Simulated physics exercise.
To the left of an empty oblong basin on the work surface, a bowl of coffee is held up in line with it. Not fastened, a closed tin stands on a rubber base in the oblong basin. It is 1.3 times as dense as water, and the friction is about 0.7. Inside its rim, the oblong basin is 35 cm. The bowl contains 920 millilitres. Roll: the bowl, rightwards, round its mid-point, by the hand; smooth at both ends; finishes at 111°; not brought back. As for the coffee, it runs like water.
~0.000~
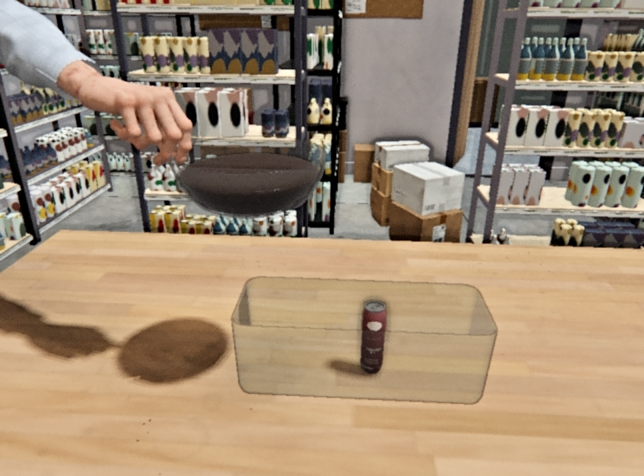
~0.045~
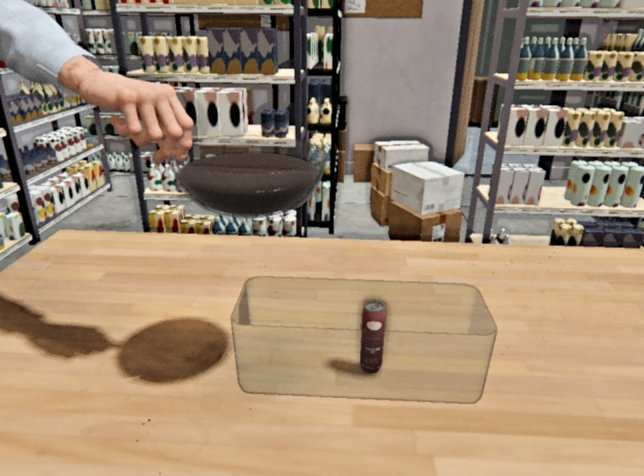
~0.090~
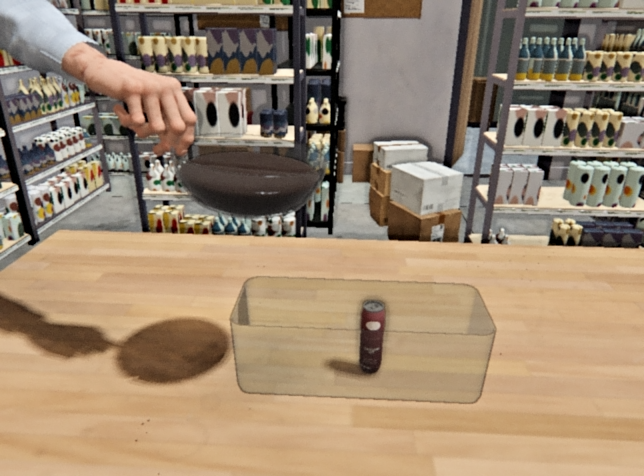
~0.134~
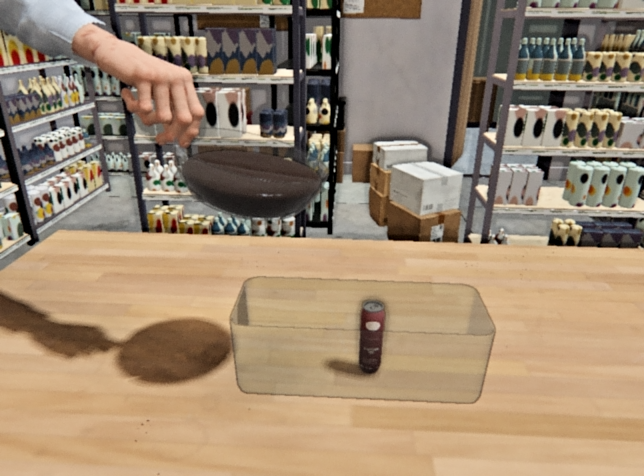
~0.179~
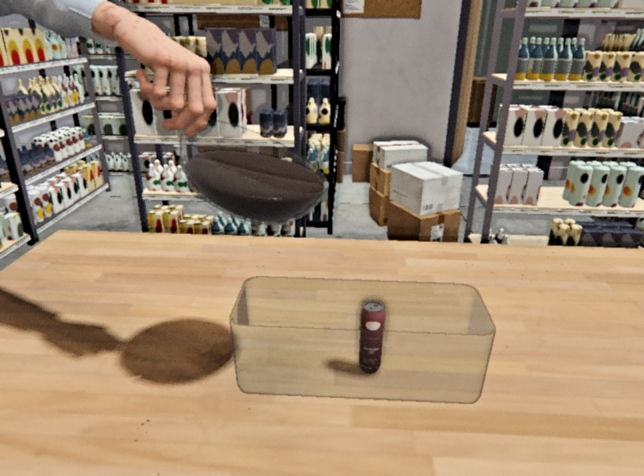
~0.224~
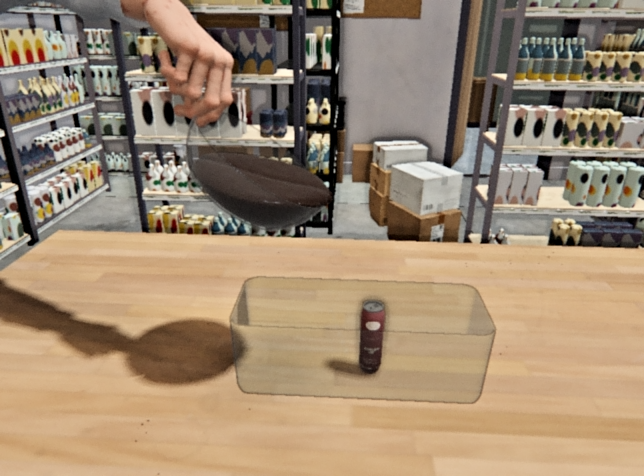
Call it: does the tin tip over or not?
It tips over.
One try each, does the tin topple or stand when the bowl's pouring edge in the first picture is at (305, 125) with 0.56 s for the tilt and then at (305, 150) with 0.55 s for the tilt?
Try 1: Tipped over; try 2: Tipped over.
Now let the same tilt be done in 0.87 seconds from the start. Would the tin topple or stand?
The tin stays on its base.
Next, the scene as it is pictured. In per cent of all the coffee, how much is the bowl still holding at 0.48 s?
About 3 per cent.
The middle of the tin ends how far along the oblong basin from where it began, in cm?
Net tin displacement: Roughly 9.0 cm.
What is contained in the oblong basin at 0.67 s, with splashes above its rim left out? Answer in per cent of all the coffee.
Some 90 percent of the total.
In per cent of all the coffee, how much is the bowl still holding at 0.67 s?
Some 0 per cent.
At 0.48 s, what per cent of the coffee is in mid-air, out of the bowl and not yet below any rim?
Near 52 per cent at that moment.
After 0.48 s the tilt is 103° and 3 per cent is still to pour; the tin stands where it began.
After 0.67 s the tilt is 111° and 0 per cent is still to pour; the tin leans 17°.
After 0.87 s the tilt is 111° and 0 per cent is still to pour; the tin lies on its side.
After 1.08 s the tilt is 111° and 0 per cent is still to pour; the tin lies on its side.
In the end the tin lies on its side.
